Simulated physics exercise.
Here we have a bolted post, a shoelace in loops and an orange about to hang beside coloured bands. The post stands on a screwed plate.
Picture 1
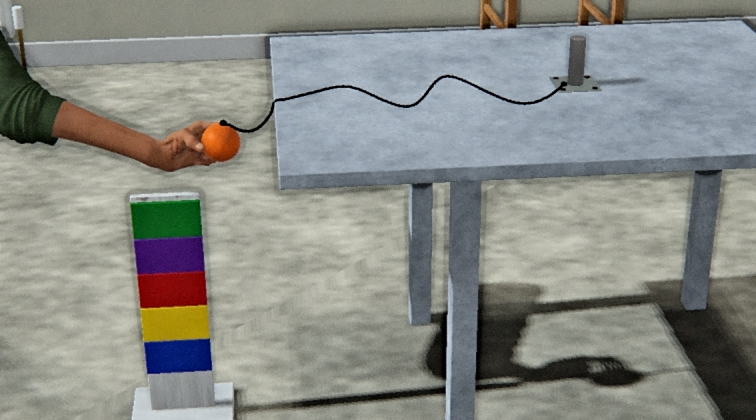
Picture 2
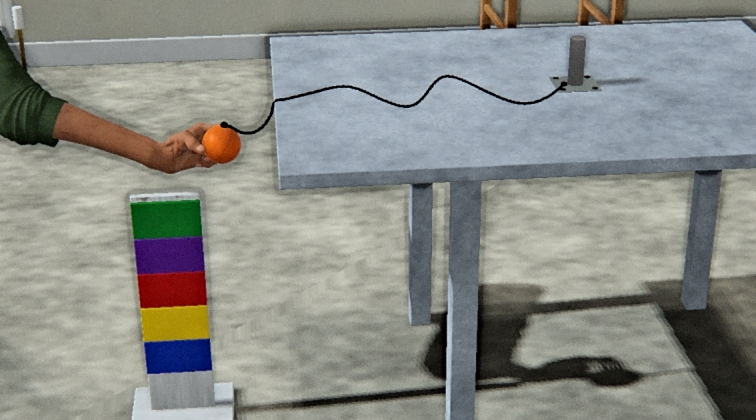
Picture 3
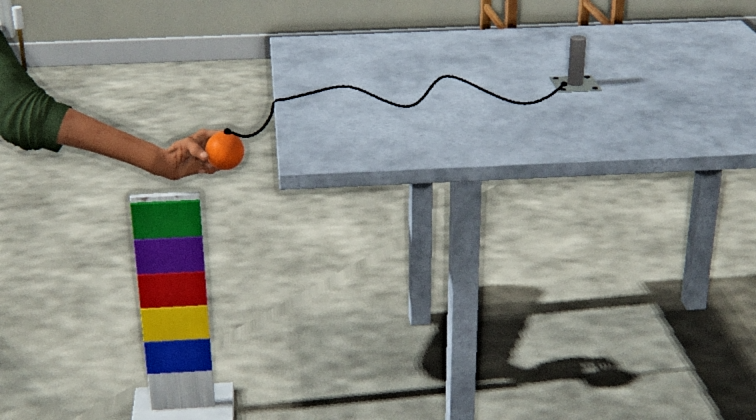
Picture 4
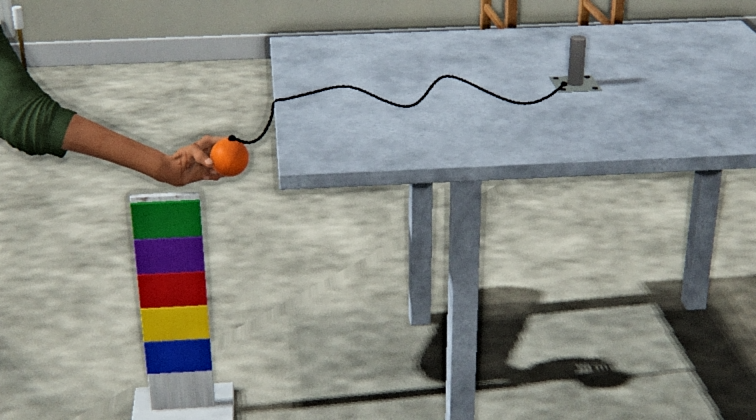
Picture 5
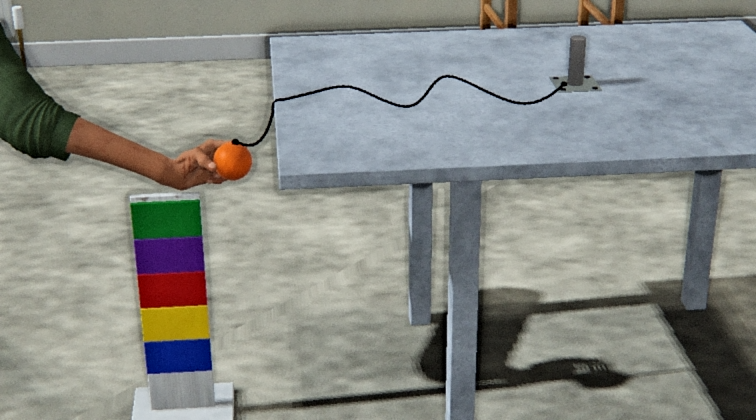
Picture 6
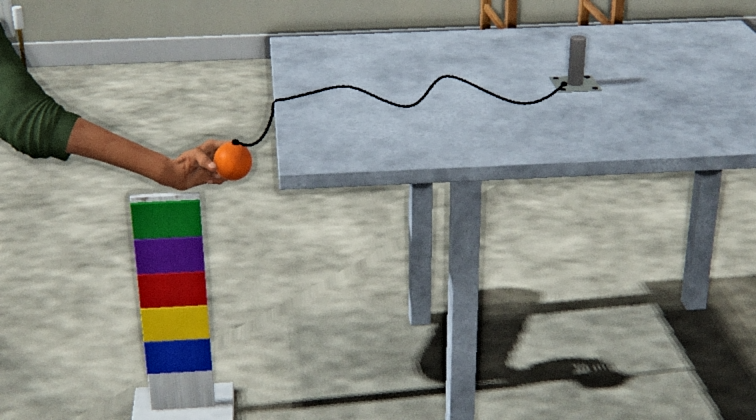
A hand holding an orange tied to a black shoelace moves slightly down and right.
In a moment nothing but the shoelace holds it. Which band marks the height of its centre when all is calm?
At yellow.
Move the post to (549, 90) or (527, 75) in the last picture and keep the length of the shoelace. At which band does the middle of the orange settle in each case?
One after the other, blue; blue.
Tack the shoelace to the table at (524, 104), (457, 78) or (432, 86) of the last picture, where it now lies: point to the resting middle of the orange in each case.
Try by try, around (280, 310), (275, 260) and (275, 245).
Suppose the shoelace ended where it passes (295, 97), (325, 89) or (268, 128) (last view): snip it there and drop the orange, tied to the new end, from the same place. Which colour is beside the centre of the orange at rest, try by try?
Try by try: Purple; green; red.
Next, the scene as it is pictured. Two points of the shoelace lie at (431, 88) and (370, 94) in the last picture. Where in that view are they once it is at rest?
Near (348, 97) and (276, 140).
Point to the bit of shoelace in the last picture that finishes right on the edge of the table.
Near (394, 104).
Soon after, orange near (284, 292); level with red.
After that, orange near (288, 313); level with yellow.
In the end, orange near (288, 318); level with yellow. Its centre hangs level with the yellow band.
